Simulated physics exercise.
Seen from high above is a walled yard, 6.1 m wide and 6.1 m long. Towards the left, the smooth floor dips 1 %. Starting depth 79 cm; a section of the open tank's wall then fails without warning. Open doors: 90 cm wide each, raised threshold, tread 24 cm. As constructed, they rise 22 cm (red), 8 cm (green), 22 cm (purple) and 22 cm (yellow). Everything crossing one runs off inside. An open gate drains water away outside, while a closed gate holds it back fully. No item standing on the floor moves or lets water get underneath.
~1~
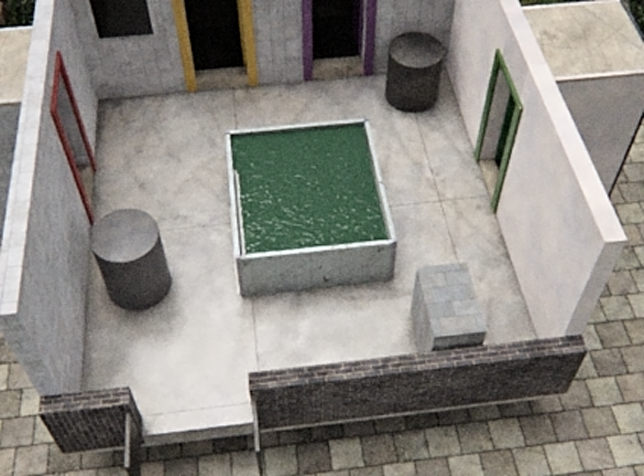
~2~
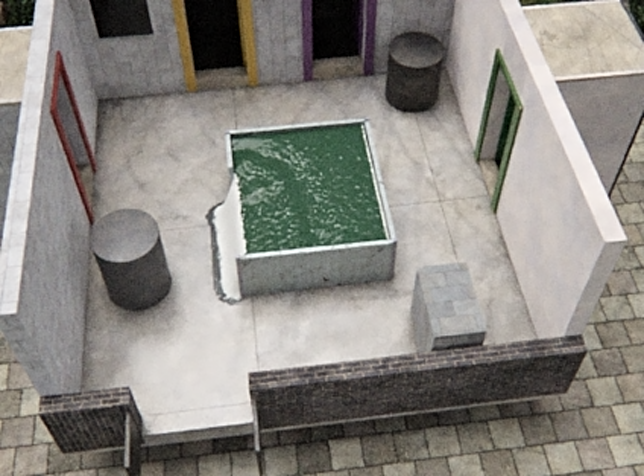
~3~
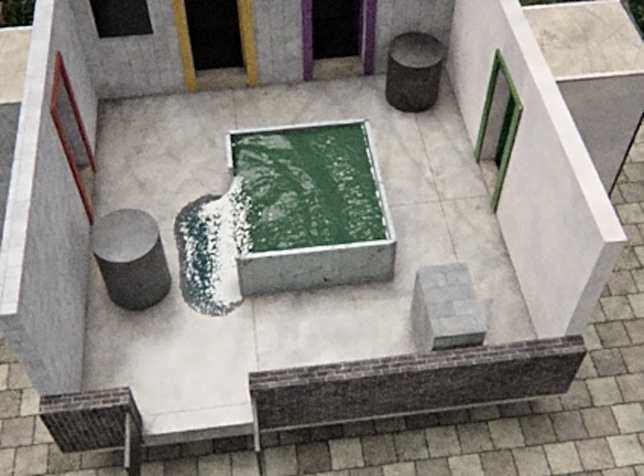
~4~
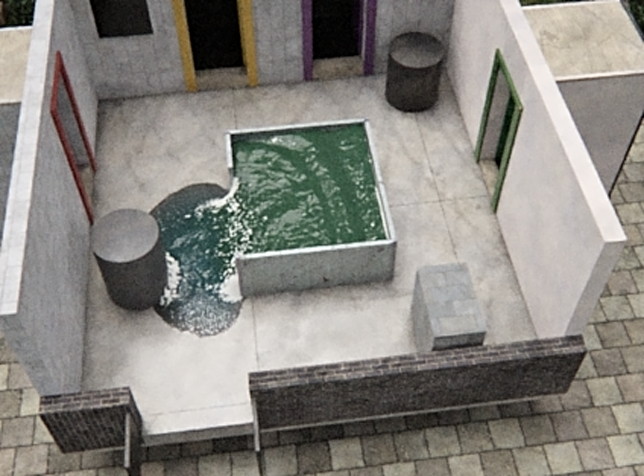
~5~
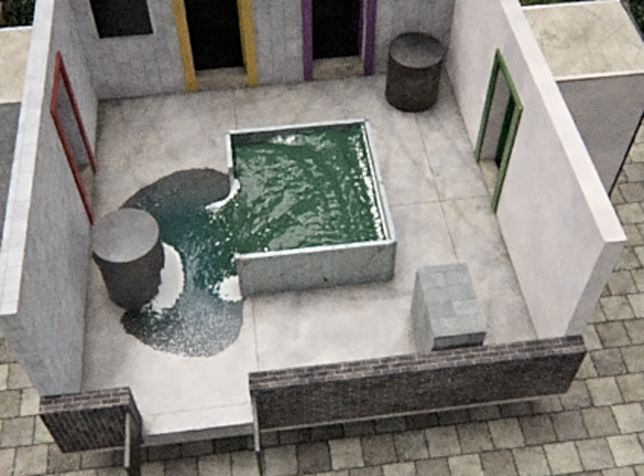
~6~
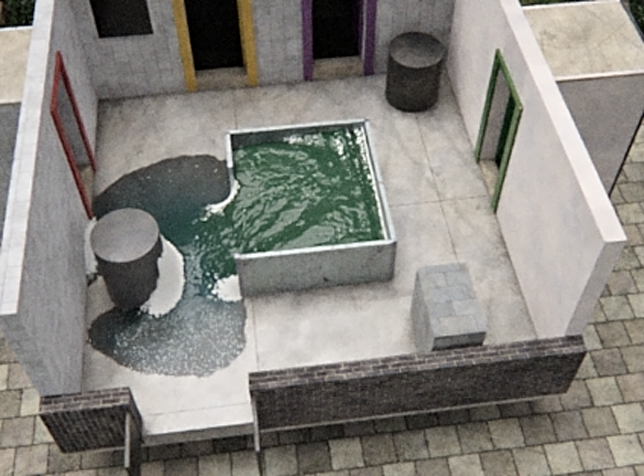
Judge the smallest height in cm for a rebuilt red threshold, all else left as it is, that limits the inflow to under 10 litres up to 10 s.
Roughly 37 cm at the least.
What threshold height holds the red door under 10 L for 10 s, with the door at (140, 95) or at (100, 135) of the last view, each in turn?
You'd want roughly 36 cm there first, then roughly 23 cm.
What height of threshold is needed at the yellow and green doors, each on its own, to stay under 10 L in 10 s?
Roughly 9.5 cm for the yellow door and roughly 7.5 cm for the green door.
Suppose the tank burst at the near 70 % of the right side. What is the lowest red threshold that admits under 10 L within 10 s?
A minimum of about 9.5 cm.
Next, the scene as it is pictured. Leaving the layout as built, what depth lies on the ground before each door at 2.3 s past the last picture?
Centimetres: Red = 27, green = 0, purple = 1, yellow = 12.
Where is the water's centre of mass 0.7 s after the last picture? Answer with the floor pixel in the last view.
(243, 239) or so.
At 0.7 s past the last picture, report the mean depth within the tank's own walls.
Around 47 cm deep on average.
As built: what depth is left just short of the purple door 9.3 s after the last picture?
It comes to about 10.5 centimetres deep.
Then, 0.7 s after the last picture water covers 30 % of the floor, deepest (60 cm) near (177, 276); 37 cm at the red door, 9 litres in over its 22 cm threshold.
Then, 2.3 s after the last picture water covers 45 % of the floor, deepest (40 cm) near (98, 105); 27 cm at the red door, 89 litres in over its 22 cm threshold.
Then, 9.3 s after the last picture water covers 95 % of the floor, deepest (16 cm) near (481, 364); 9 cm at the red door, 96 litres in over its 22 cm threshold.
At the red door as built, the water peaked near 37 cm, 0.9 s after the last picture.
With a threshold of 34 cm, 17 litres would have come in within the 10 s; with 46.5 cm, 0 litres. So under 10 litres takes about 37 cm.
